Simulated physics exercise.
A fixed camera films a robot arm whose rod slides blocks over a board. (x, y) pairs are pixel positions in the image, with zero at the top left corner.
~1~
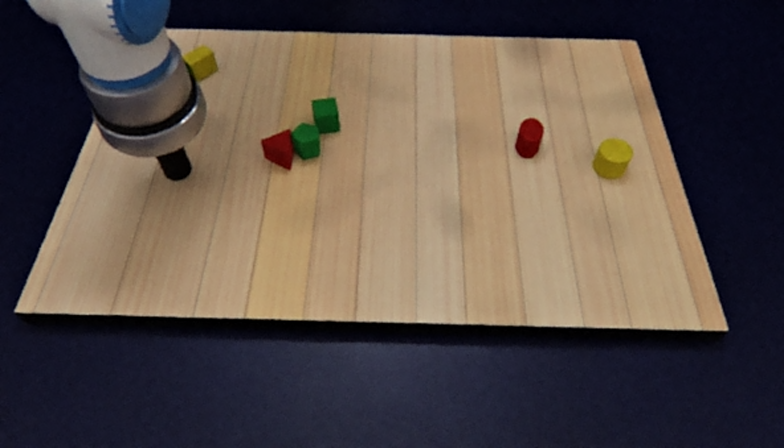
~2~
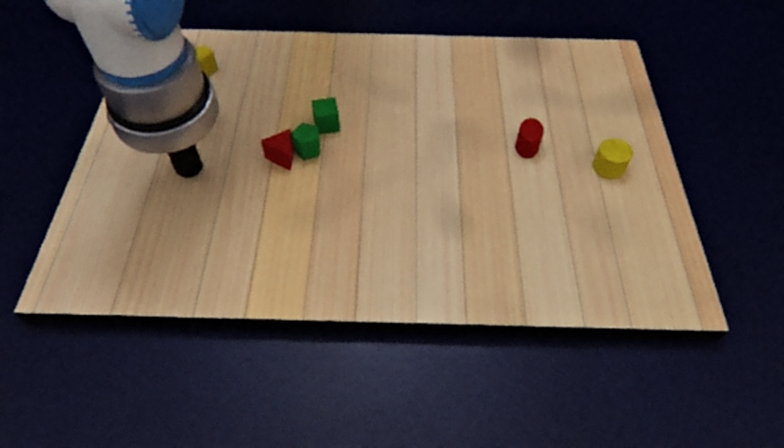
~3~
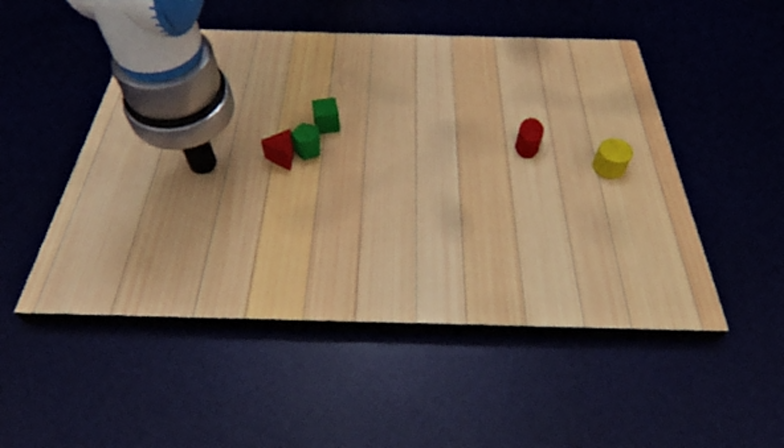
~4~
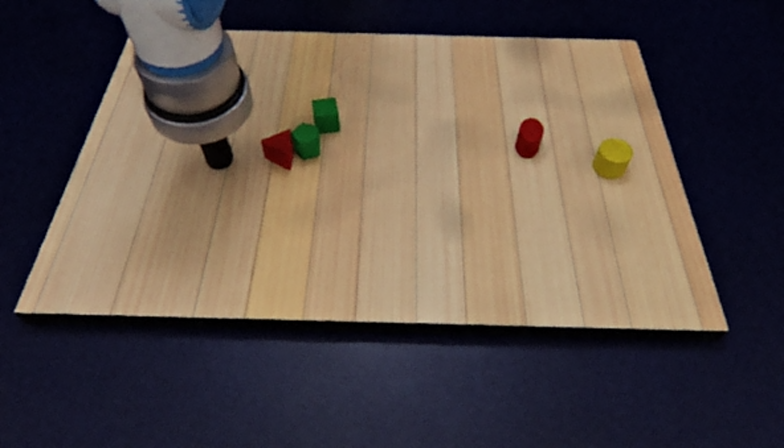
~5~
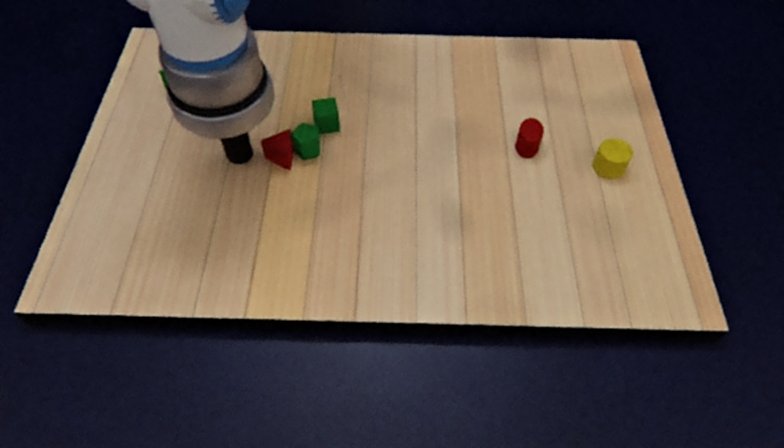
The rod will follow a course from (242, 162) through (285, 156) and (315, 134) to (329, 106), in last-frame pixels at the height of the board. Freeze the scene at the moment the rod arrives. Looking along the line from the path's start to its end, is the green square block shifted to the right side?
Short answer: No.
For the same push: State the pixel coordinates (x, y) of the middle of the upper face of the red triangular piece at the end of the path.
Its top centre lands on (344, 110).
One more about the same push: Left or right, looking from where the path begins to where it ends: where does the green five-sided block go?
Pushed right.
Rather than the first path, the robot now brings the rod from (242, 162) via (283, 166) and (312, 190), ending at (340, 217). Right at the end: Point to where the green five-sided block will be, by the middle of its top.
At the end it should sit near (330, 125).
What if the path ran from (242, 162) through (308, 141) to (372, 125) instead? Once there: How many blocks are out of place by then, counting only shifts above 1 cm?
Here I'd predict at least three blocks moving more than 1 cm.
What follows on the original path. One third of the way, rod (284, 149); red triangular piece (313, 132), turned 20° anticlockwise; green five-sided block (334, 126), turned 20° clockwise.
Two thirds of the way, rod (314, 126); red triangular piece (343, 118), turned 20° clockwise; green five-sided block (364, 121), turned 55° clockwise; green square block (331, 99).
At the end, rod (328, 98); red triangular piece (344, 110), turned 60° clockwise; green five-sided block (365, 121), turned 60° clockwise; green square block (351, 80), turned 55° clockwise.
